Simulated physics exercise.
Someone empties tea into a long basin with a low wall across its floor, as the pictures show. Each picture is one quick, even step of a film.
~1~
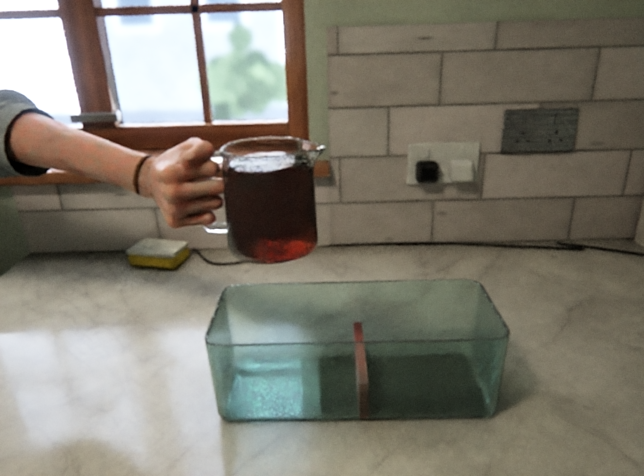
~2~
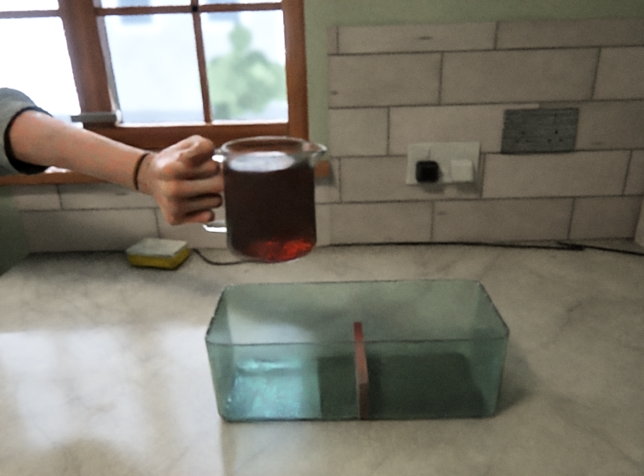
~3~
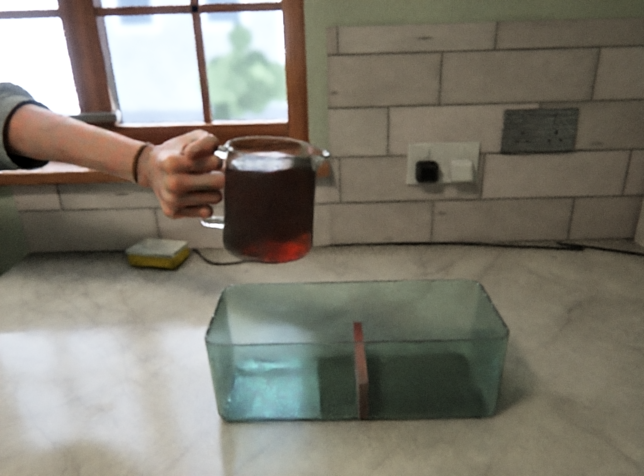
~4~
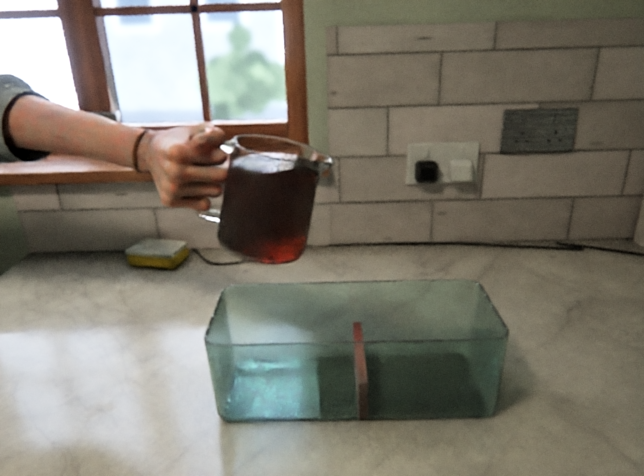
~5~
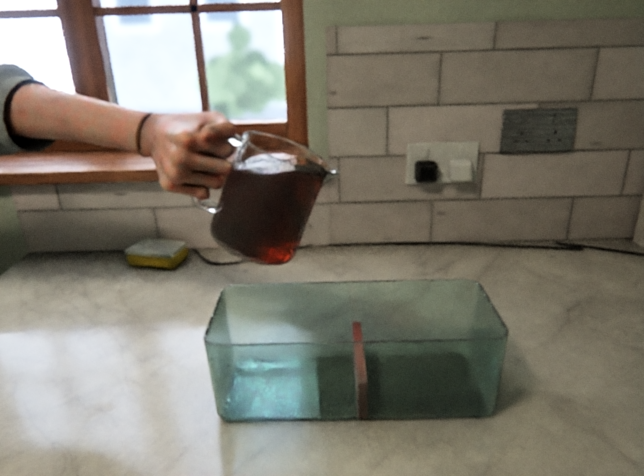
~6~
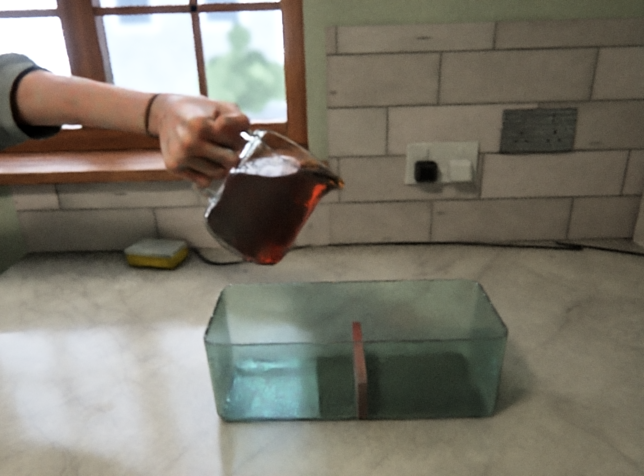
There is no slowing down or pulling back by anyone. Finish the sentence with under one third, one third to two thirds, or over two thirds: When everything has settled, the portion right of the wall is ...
When everything has settled, the portion right of the wall is over two thirds.
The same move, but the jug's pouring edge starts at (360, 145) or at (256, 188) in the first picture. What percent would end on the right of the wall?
The first gives 90 %, the second 5 %.
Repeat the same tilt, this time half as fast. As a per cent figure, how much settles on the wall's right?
I'd estimate about 85 percent ends up there.
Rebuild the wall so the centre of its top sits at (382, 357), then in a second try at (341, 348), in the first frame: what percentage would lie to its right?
First try: Roughly 50 per cent; second try: 95 per cent.
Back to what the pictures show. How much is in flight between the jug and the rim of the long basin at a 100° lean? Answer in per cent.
About 25 %.
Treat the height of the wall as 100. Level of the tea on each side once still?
Close to 10 for the left and 60 for the right.
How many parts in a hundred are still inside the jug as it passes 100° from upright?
It still holds close to 60 per cent at that lean.
A moment on, the jug is tipped right over and 58 per cent is still to pour, 0 is left of the wall and 16 right of it.
Next, the jug is tipped right over and 12 per cent is still to pour, 6 is left of the wall and 67 right of it.
Then the jug is tipped right over and 1 per cent is still to pour, 13 is left of the wall and 83 right of it.
Later the jug is tipped right over and 0 per cent is still to pour, 14 is left of the wall and 84 right of it.
Finally, 14 per cent lies left of the wall, 84 right of it and 2 outside.
